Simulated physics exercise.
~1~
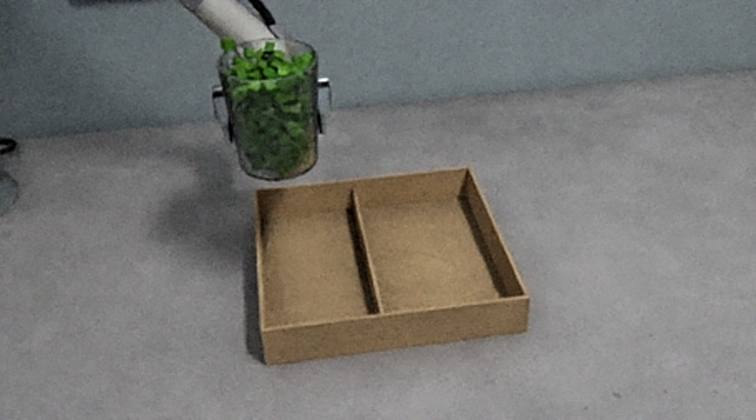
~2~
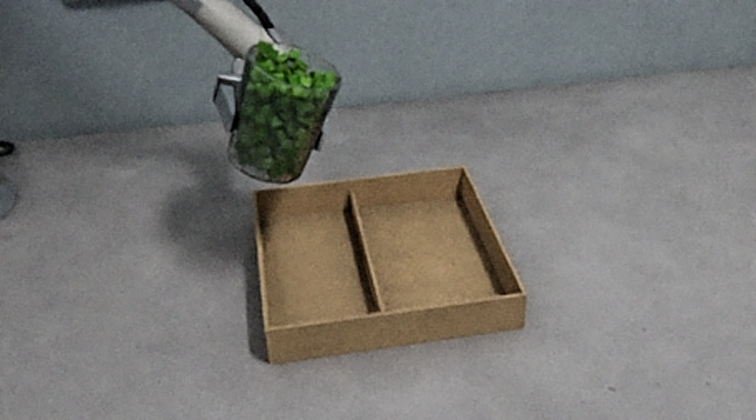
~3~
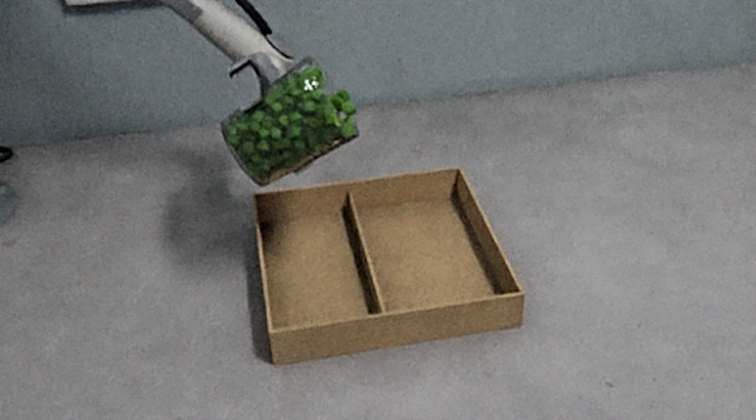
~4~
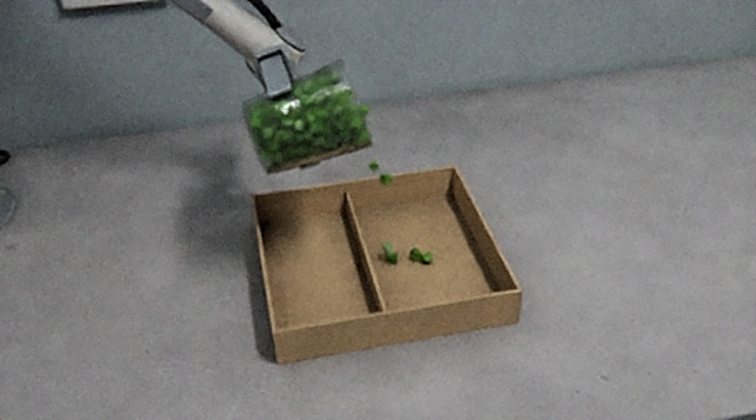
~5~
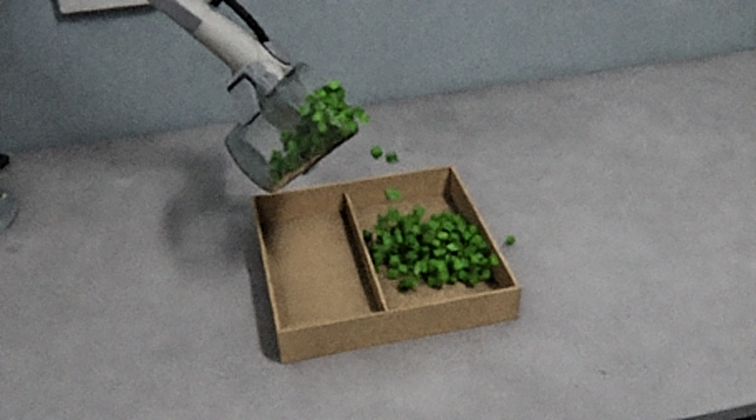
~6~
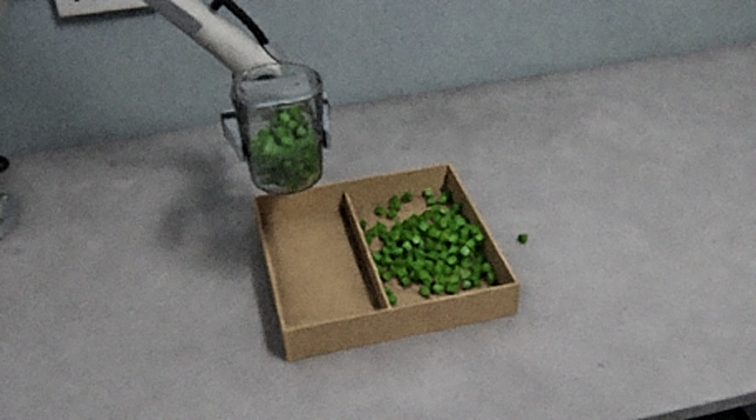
A robot arm holds a clear beaker filled with green vegetable dice upright above the back of a shallow brown tray split in two by a cross wall. The arm tips the beaker to the right until it lies on its side, and the dice slide toward its mouth. A few pieces drop out first, then many more tumble into the right-hand section. The arm turns the beaker upright again with some dice still inside. At the end, a green pile rests in the right section, the left one is empty, and one stray piece lies on the grey table.
